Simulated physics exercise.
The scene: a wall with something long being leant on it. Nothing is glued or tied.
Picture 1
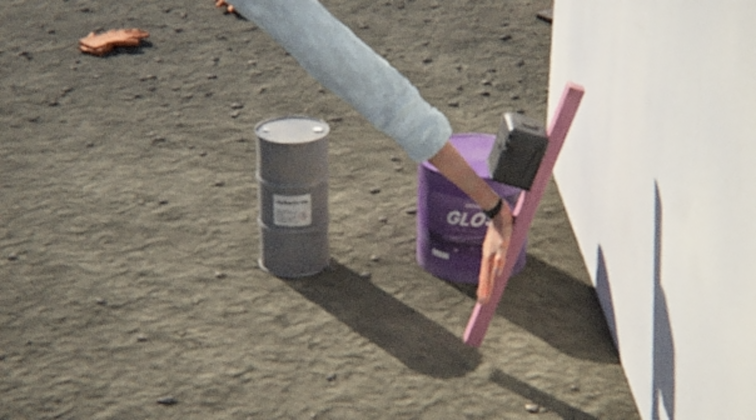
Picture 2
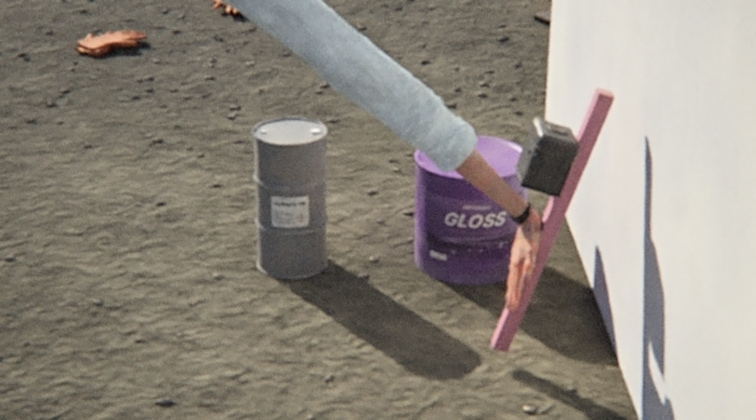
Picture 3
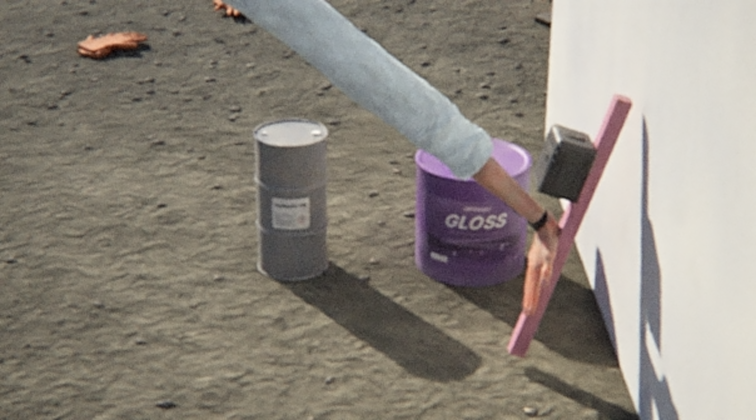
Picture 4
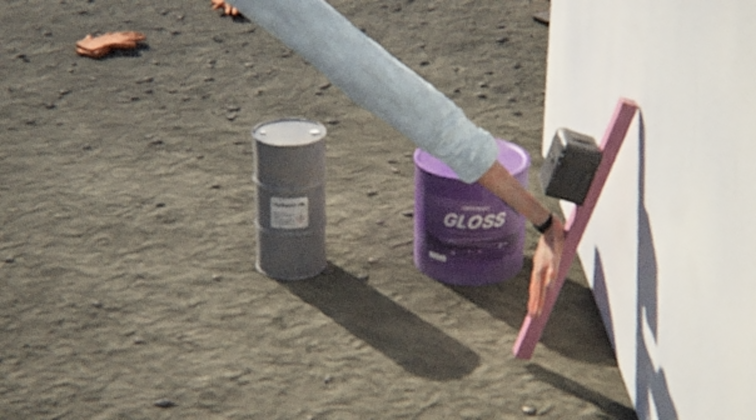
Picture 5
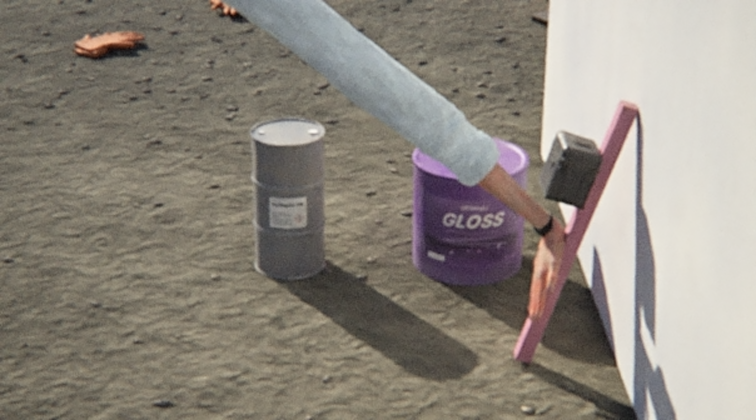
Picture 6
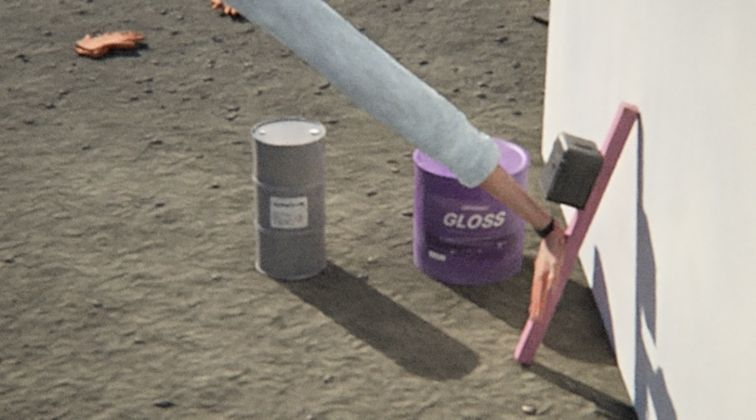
A hand moves a pink pole to the right and props it against a white wall.
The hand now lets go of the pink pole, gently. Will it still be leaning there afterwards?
As it turns out, it holds.
Then, 0.20 s later than the last frame, all is still.
Then, 0.60 s later than the last frame, pink pole resting near (575, 238).
When it is over, all 3 as before. End places, in pixels of the last picture, pink pole near (575, 238). The pole remains leaning.
